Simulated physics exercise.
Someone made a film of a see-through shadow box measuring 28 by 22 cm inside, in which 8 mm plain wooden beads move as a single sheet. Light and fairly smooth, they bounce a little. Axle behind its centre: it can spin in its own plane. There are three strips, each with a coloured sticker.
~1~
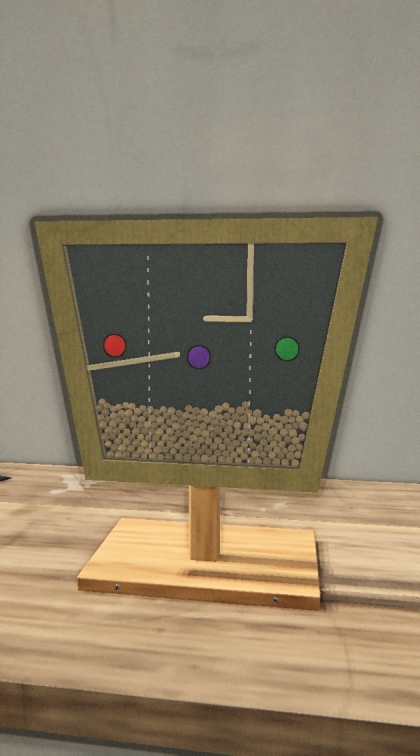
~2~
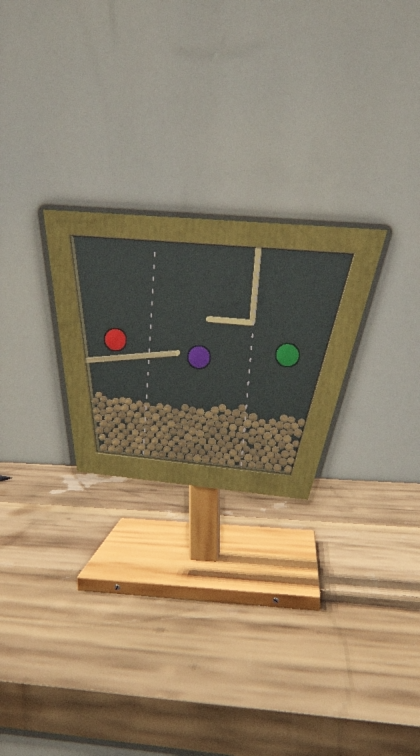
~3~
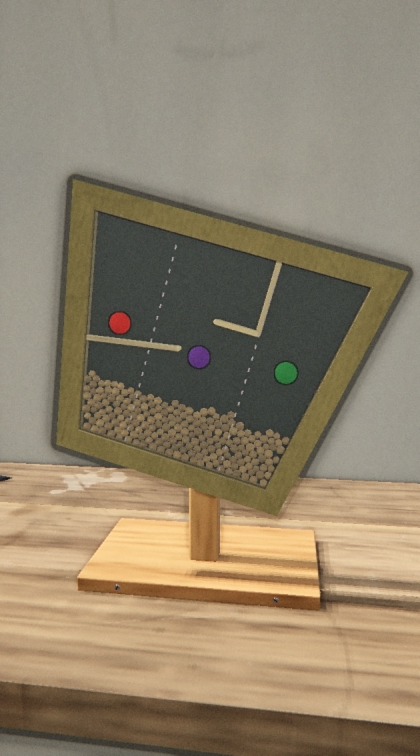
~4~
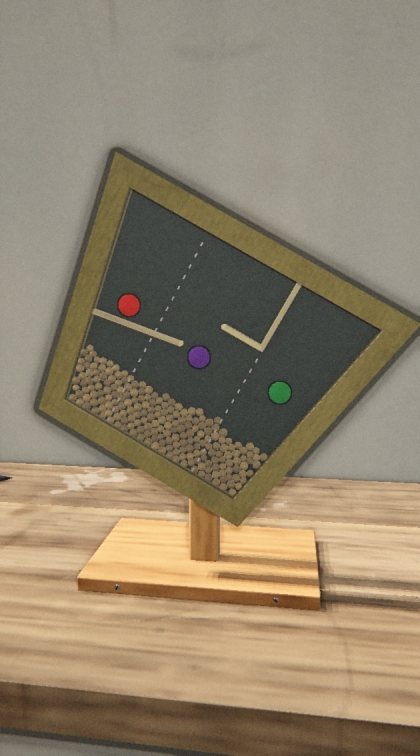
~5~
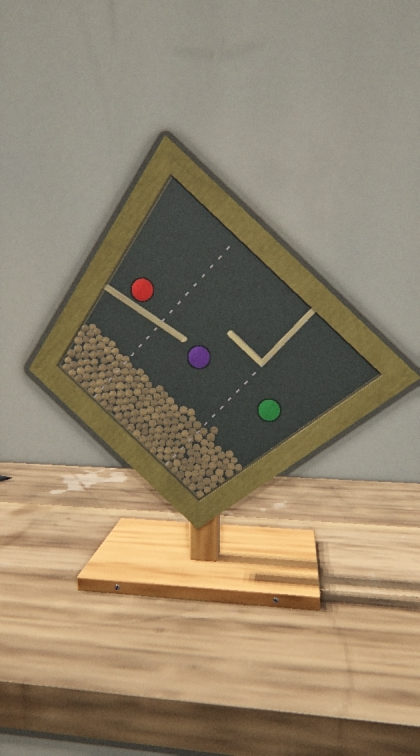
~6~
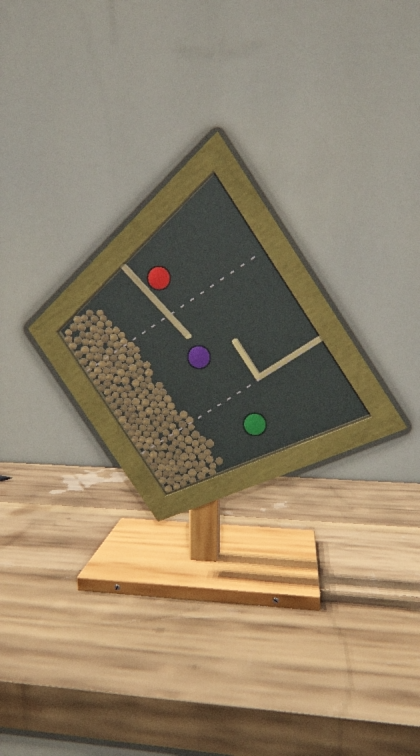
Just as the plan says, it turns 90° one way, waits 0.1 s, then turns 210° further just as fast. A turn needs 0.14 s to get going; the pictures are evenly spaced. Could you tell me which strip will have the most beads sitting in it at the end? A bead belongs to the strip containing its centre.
That would be red.
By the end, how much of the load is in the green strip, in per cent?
Around 0 in a hundred.
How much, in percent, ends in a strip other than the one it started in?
Roughly 80 in a hundred.
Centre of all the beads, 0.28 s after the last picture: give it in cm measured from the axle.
Roughly 5 centimetres to the left and 7 centimetres below.
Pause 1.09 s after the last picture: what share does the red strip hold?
Share: Near 0 %.
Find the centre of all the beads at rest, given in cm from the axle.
About 3 cm left and 8 cm below.
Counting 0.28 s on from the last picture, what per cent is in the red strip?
I'd guess near 0 in a hundred.
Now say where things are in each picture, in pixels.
The first frame shows level; about 210 beads; load centre (200, 434); top bead (246, 405); red (115, 346), purple (199, 357), green (287, 349).
The second frame shows turned 4° clockwise; load centre (194, 434); top bead (99, 395).
The third frame shows turned 16° clockwise; load centre (179, 430); top bead (92, 374); wall ends (178, 348), (217, 322).
The fourth frame shows turned 29° clockwise; load centre (163, 423); top bead (90, 348).
The fifth frame shows turned 43° clockwise; load centre (150, 413); top bead (92, 327).
The sixth frame shows turned 56° clockwise; load centre (142, 404); top bead (100, 313); red (159, 278), purple (199, 357), green (255, 424).
Then, 0.28 s later than the last picture, it stands 90° clockwise; the beads' middle is 5 cm left of and 7 cm below the centre; purple 30 %, green 70 %.
Then, 1.09 s later than the last picture, it has come round 194° clockwise; the beads' middle is 9 cm left of and 1 cm below the centre; purple 15 %, green 85 %.
Then, 1.81 s later than the last picture, it has come round 300° clockwise; the beads' middle is 3 cm left of and 4 cm below the centre; red 65 %, purple 15 %, green 20 %.
At rest 2.7 s after the last picture, it has come round 300° clockwise; red 85 %, purple 15 %, green 0 %.
